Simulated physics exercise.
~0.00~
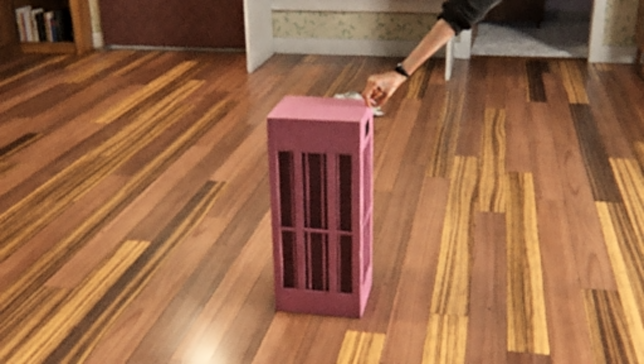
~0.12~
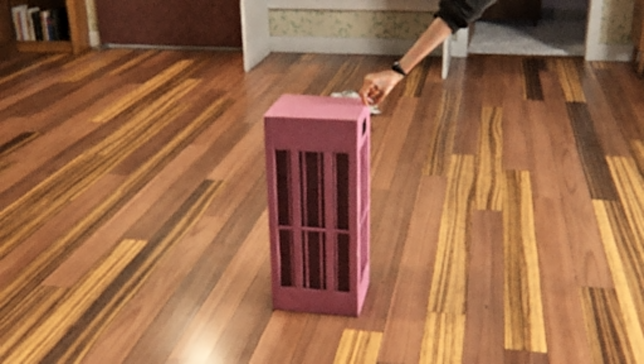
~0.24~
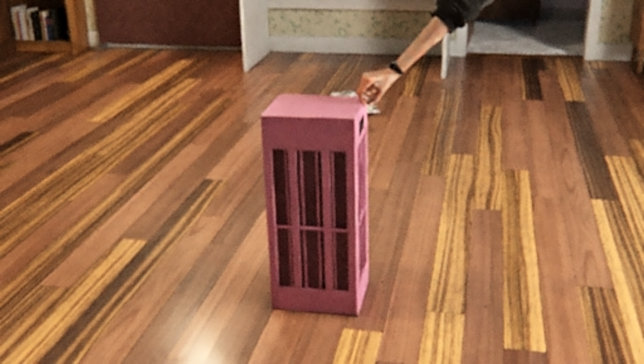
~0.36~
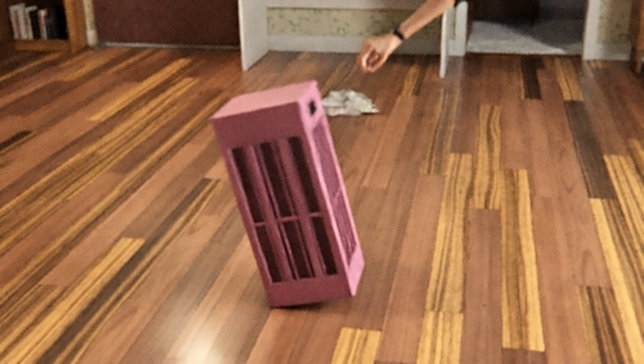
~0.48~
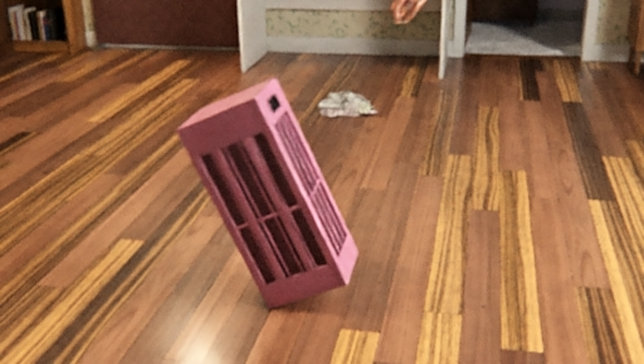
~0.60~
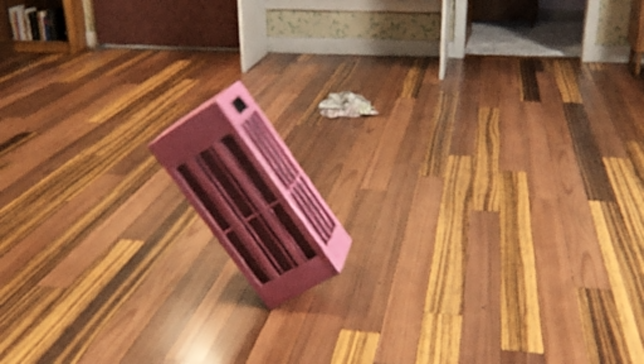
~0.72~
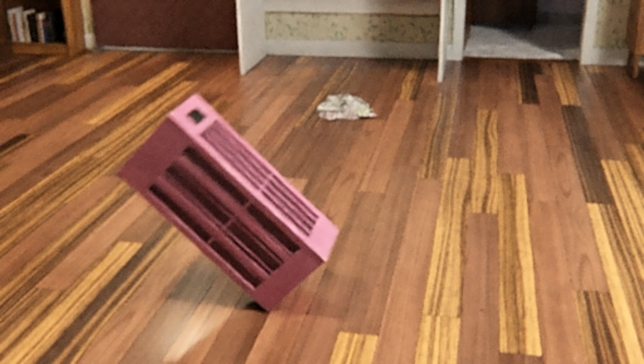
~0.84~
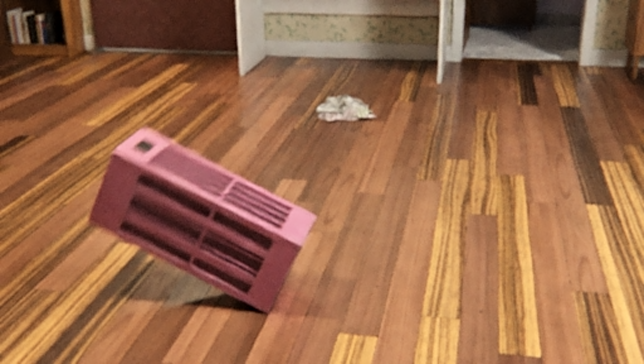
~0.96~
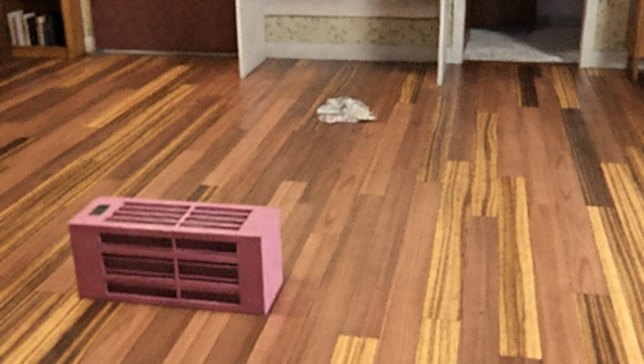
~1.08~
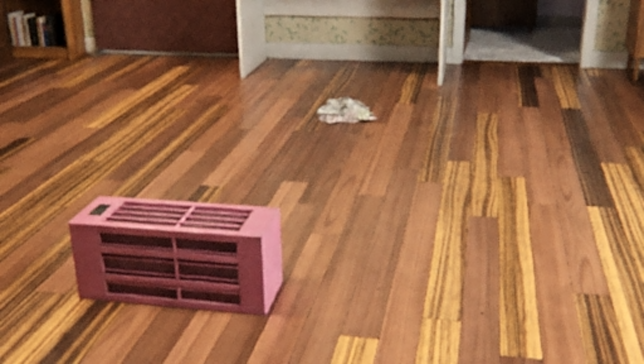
On a wooden floor, a hand pushes a tall pink crate over leftward onto its side.
